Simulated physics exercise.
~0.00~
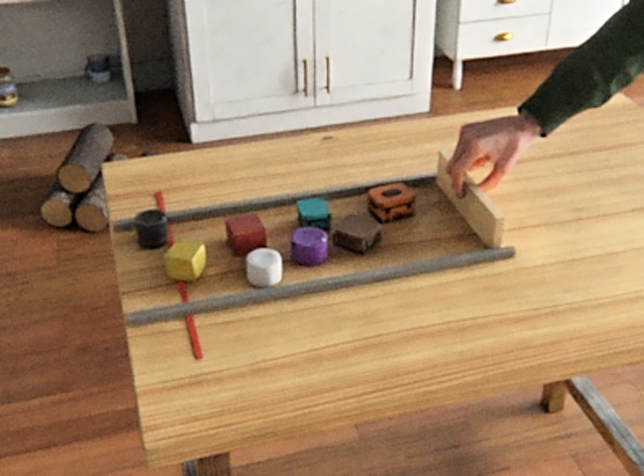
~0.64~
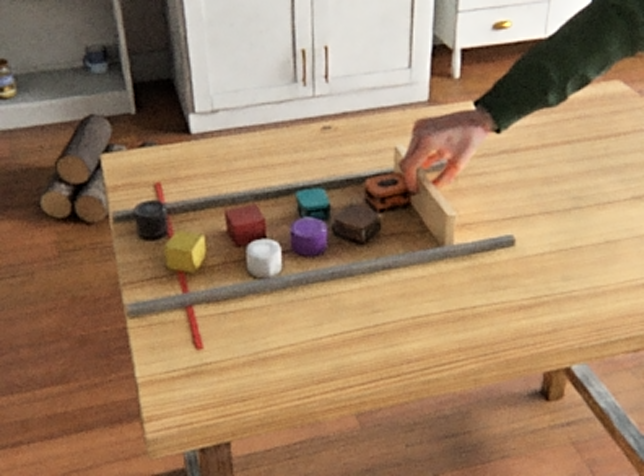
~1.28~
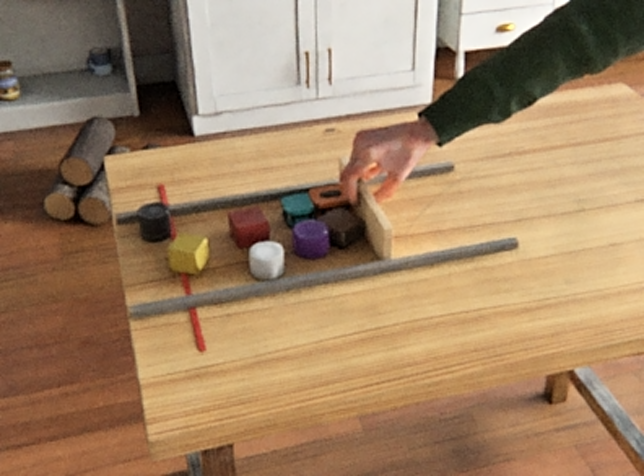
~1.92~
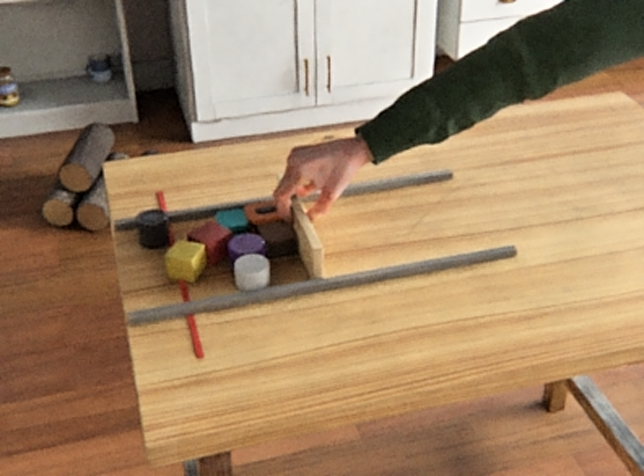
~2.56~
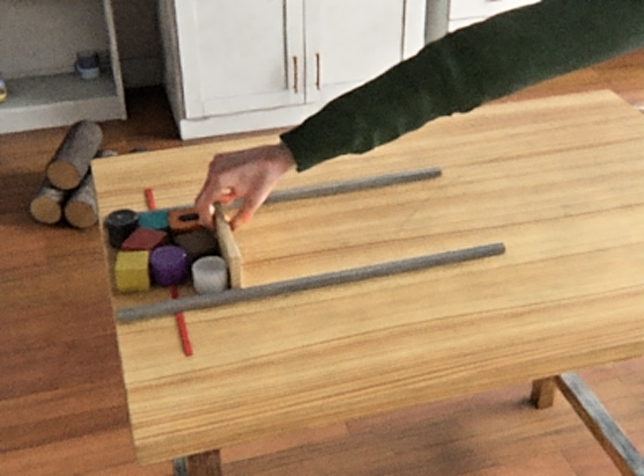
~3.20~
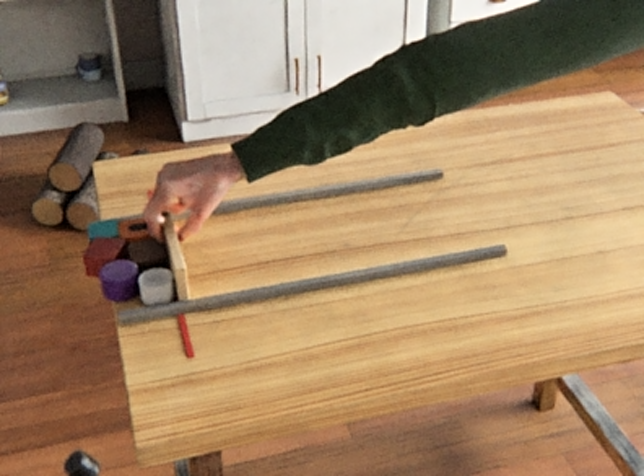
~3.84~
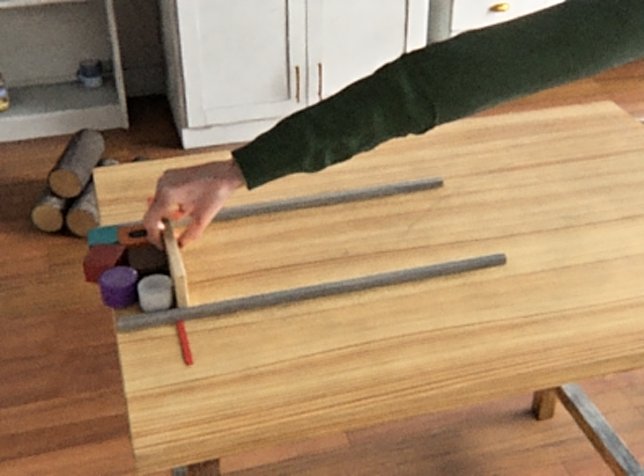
In a room with a wooden floor and white cabinets, a light wooden table is seen from above at a slight angle, with logs stacked beyond its left end. Between two grey rails lie a black lid and a yellow block near a red strip of tape, then red, white, turquoise, purple, brown and orange pieces. A hand in a dark green sleeve slides an upright board leftward, gathering the pieces into a cluster and pushing them toward the edge. The yellow block and black lid go over the end, the lid dropping toward the floor. The board stops at the tape, with the remaining pieces crowded at the edge.
